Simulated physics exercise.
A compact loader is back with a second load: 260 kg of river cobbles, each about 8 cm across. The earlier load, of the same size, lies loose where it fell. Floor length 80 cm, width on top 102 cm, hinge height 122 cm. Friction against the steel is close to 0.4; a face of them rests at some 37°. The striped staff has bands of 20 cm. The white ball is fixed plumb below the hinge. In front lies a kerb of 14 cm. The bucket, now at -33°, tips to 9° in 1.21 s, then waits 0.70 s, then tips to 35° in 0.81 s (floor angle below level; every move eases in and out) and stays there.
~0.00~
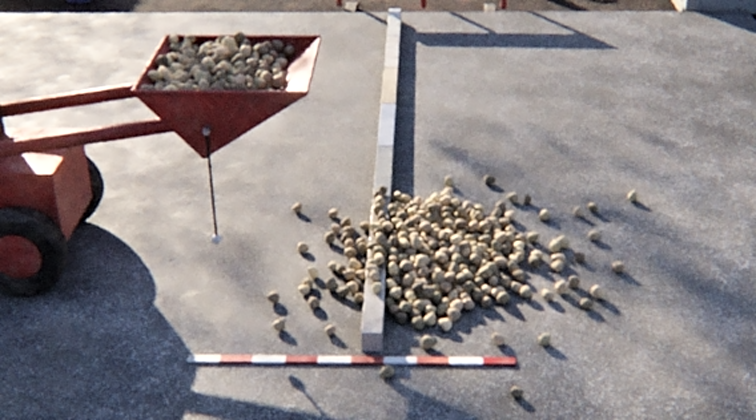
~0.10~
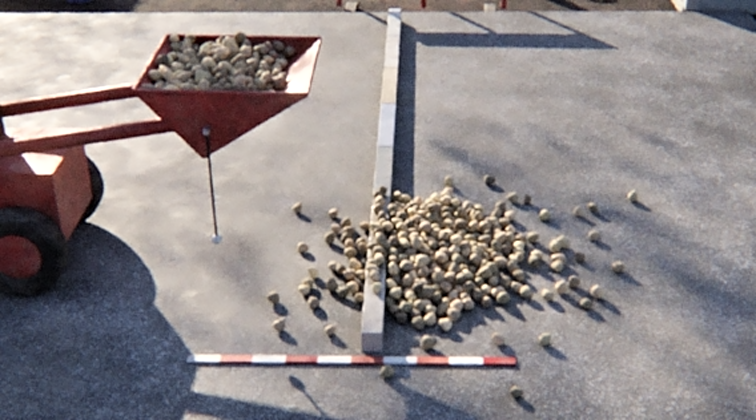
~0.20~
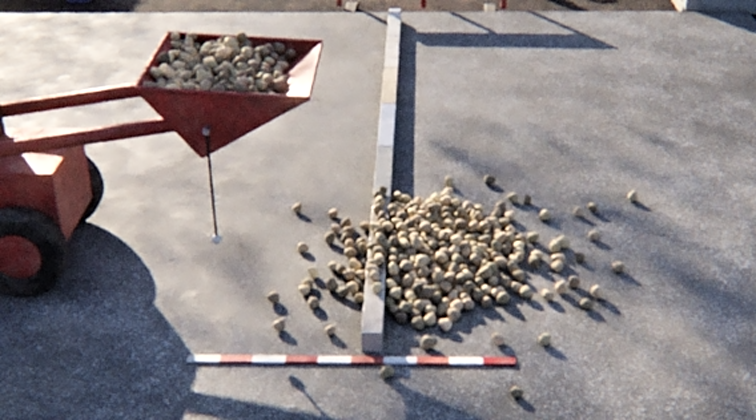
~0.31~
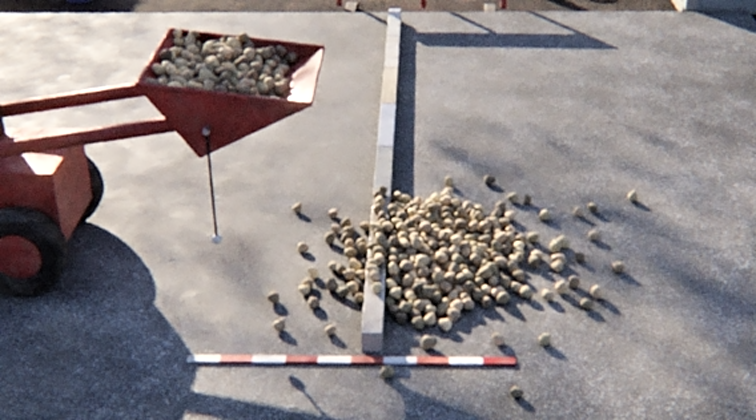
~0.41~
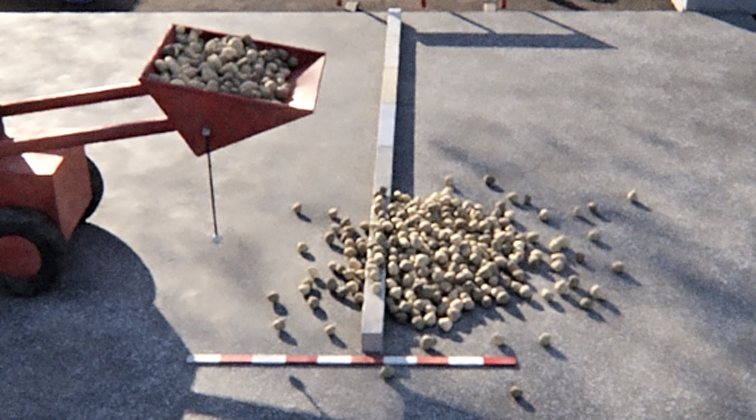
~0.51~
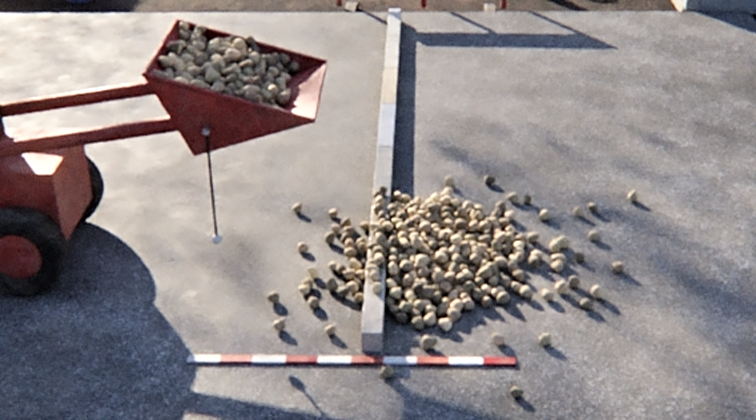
The footage shows a red loader on the left slowly tilting its raised bucket of pale, rounded stones toward the right, the stones shifting slightly inside, while a loose pile lies still across a kerb near a red-and-white striped staff.
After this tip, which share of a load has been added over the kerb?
Close to 8 parts in a hundred.
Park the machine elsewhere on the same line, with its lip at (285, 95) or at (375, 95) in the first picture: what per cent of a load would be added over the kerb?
Near 5 per cent from the first place, 80 from the second.
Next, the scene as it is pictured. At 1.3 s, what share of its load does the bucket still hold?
Roughly 100 per cent is still inside.
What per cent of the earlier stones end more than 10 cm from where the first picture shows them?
About 5 per cent.
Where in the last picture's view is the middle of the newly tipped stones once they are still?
Around (343, 244).
After 0.9 s the floor is at 3°; in per cent of one load, 100 in the bucket, 13 on this side of the kerb, 87 over the kerb; the foremost stones are at (598, 244).
After 1.3 s the floor is at 9°; in per cent of one load, 99 in the bucket, 13 on this side of the kerb, 87 over the kerb; the foremost stones are at (598, 244).
After 3.2 s the floor is at 35°; in per cent of one load, 7 in the bucket, 104 on this side of the kerb, 89 over the kerb; the foremost stones are at (598, 244).
After 5.7 s the floor is at 35°; in per cent of one load, 0 in the bucket, 105 on this side of the kerb, 95 over the kerb; the foremost stones are at (598, 244). Net gain over the kerb, 8.
